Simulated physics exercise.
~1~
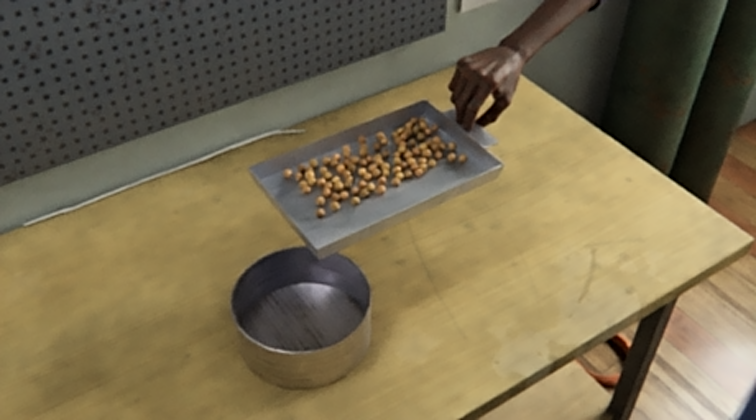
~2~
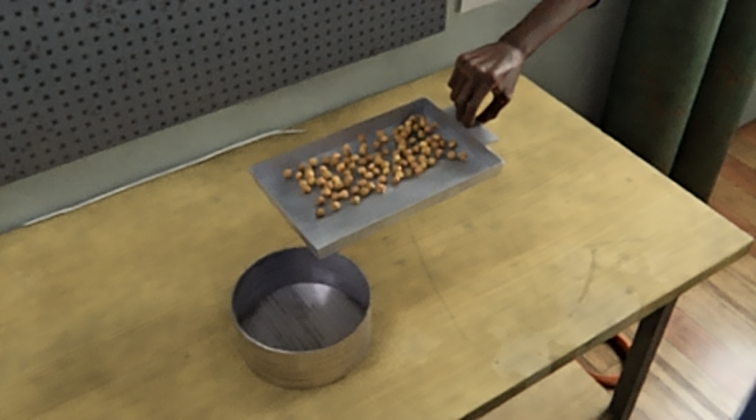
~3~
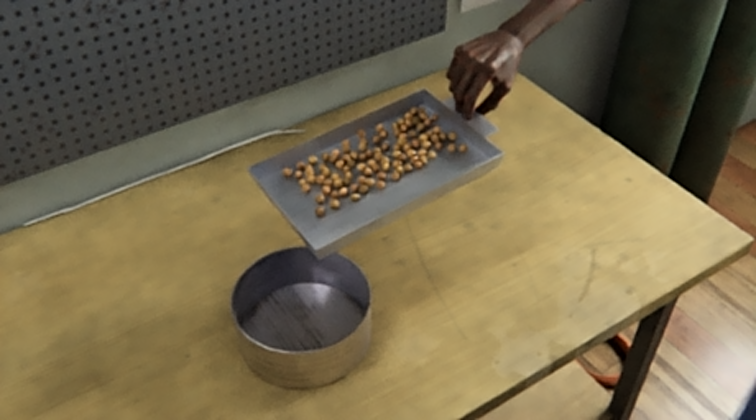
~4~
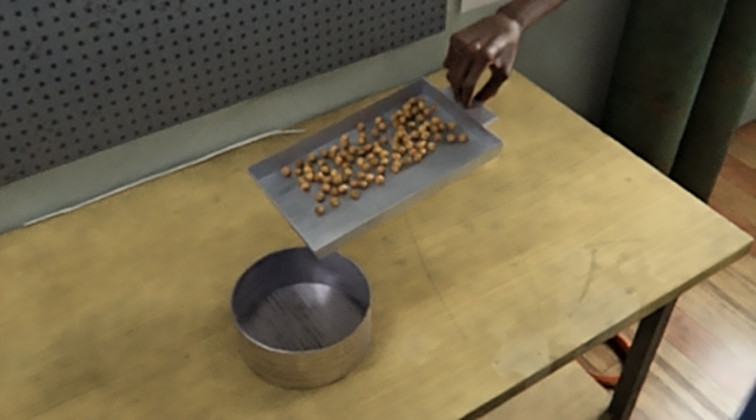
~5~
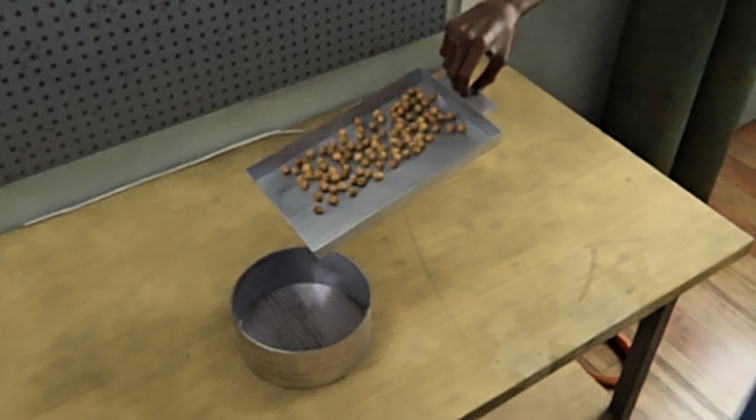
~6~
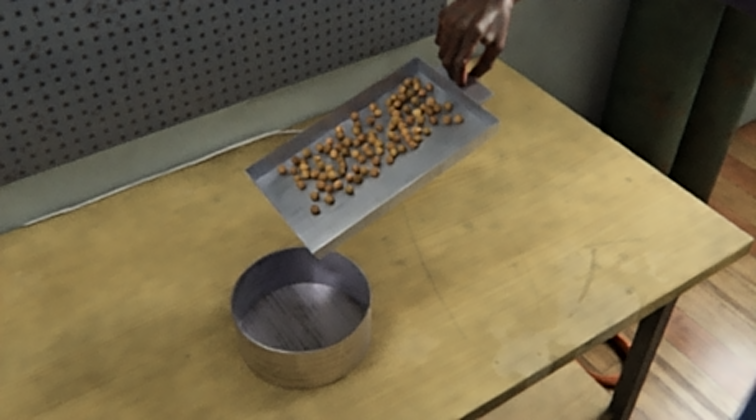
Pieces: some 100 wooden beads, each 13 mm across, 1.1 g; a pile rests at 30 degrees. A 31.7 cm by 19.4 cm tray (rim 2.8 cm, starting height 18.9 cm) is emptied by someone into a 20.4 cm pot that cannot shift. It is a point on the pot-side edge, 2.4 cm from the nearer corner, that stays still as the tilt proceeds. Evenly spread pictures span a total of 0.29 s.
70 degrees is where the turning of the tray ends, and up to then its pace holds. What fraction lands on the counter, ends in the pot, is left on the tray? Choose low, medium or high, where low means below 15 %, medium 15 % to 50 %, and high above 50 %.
Shares - counter: Low, pot: Low, left on the tray: High.
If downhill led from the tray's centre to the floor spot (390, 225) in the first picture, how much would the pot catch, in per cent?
Roughly 5 % of the pieces.
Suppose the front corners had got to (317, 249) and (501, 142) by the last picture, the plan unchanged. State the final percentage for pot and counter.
In the pot: 10 per cent; on the counter: 0 per cent.
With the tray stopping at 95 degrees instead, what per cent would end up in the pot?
55 per cent.
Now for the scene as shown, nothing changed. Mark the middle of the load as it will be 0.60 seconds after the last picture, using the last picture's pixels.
The middle of the load should be near (286, 195) then.
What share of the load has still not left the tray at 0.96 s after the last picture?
Estimate: About 95 percent.
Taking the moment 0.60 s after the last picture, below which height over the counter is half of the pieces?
The halfway mark sits at about 22 cm.
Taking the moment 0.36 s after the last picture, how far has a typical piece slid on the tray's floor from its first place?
13 cm.
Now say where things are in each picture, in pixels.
Tray tilt 0 degrees, front corners at (318, 245) and (499, 164); middle of the pieces at (379, 162); pot at (301, 296), in the first frame.
Tray tilt 1 degrees, front corners at (318, 245) and (500, 161); middle of the pieces at (379, 161), in the second frame.
Tray tilt 4 degrees, front corners at (317, 246) and (500, 153), lowest corner left front; middle of the pieces at (379, 156), in the third frame.
Tray tilt 8 degrees, front corners at (316, 247) and (499, 142), lowest corner left front; middle of the pieces at (378, 150), in the fourth frame.
Tray tilt 12 degrees, front corners at (315, 247) and (498, 131), lowest corner left front; middle of the pieces at (376, 144), in the fifth frame.
Tray tilt 16 degrees, front corners at (313, 248) and (495, 121), lowest corner left front; middle of the pieces at (372, 140); pot at (301, 296), in the sixth frame.
Then, 0.36 s after the last picture, tilt 42 degrees; the tray holds 100 %, the pot 0 %.
Then, 0.60 s after the last picture, tilt 60 degrees; the tray holds 100 %, the pot 0 %.
Then, 0.96 s after the last picture, tilt 70 degrees; the tray holds 95 %, the pot 5 %.
In the end, counter 5 %, pot 5 %, tray 90 %.
